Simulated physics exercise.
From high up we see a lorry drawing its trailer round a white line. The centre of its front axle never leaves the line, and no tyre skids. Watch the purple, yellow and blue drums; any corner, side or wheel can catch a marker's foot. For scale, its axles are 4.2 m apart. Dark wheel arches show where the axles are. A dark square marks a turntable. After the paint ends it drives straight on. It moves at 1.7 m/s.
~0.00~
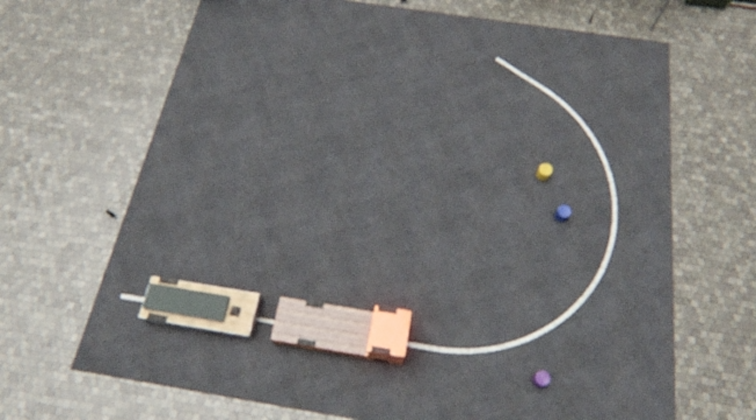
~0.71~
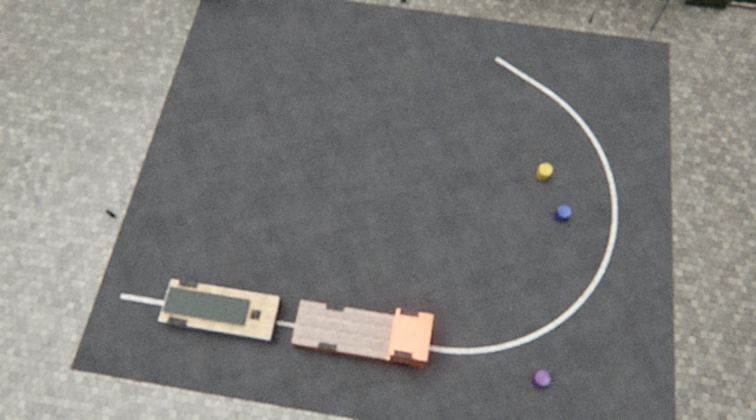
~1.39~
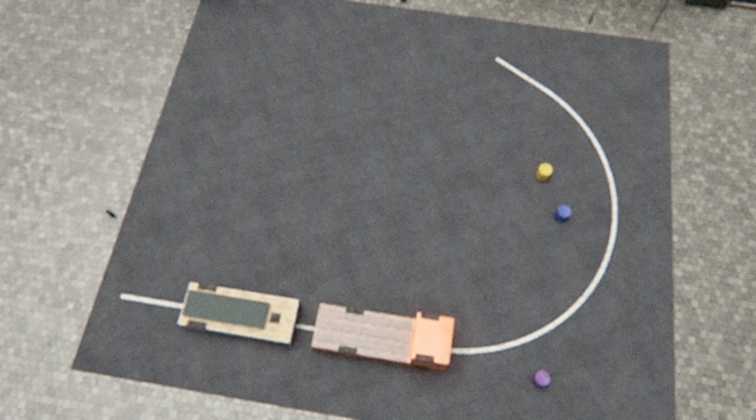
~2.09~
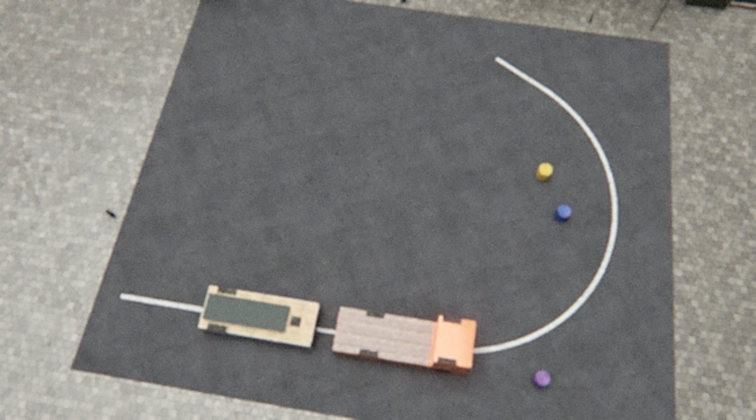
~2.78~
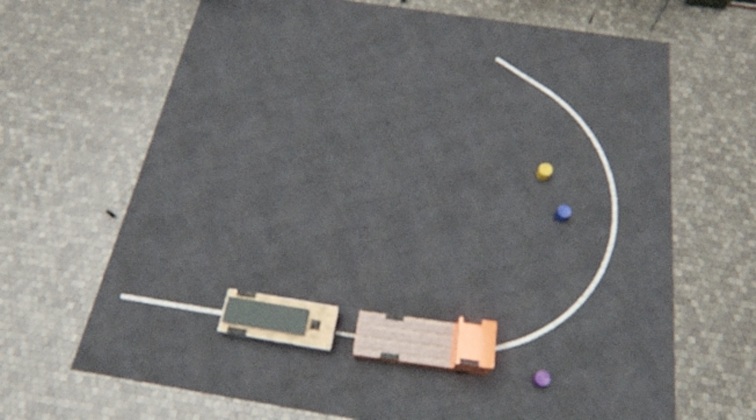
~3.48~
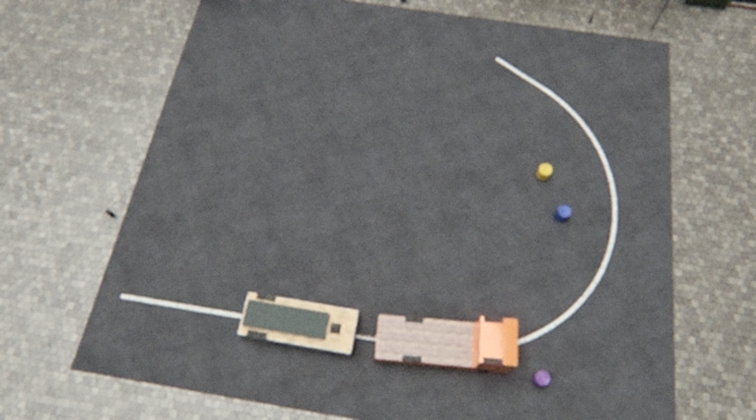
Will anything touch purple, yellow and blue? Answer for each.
Purple is missed. Yellow escapes. Blue gets knocked.
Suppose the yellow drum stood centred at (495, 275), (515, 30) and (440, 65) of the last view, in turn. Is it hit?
First clear, second clear, third clear.
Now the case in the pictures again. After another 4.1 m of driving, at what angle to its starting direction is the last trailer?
About 0°.
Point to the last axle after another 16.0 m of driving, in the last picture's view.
Around (508, 314).
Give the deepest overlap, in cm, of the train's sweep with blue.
About: Blue 40.
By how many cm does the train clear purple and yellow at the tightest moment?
To spare: Purple 40, yellow 40.
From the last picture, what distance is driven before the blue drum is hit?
After some 23.0 m.
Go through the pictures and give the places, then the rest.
The first frame shows nose (404, 339); last axle (163, 299); still straight; purple (541, 379), yellow (544, 173), blue (562, 214); 1 trailer.
The second frame shows nose (425, 343); last axle (183, 303); still straight.
The third frame shows nose (446, 346); last axle (202, 306); still straight.
The fourth frame shows nose (467, 349); last axle (222, 309); still straight.
The fifth frame shows nose (488, 350); last axle (242, 312); turned 2°.
The sixth frame shows nose (509, 348); last axle (262, 316); turned 5°; purple (541, 379), yellow (544, 173), blue (562, 214).
After 4.4 s, the last axle is at (288, 320) of the last picture, on the line; purple has been passed with 35 cm to spare.
After 17.0 s, the last axle is at (574, 254) of the last picture, 200 cm off the line; the trailer has hit blue.
After 21.6 s, the last axle is at (578, 160) of the last picture, 220 cm off the line; yellow has been passed with 45 cm to spare.
After 28.6 s, the last axle is at (472, 38) of the last picture, 50 cm off the line; 1 of 3 struck in all.
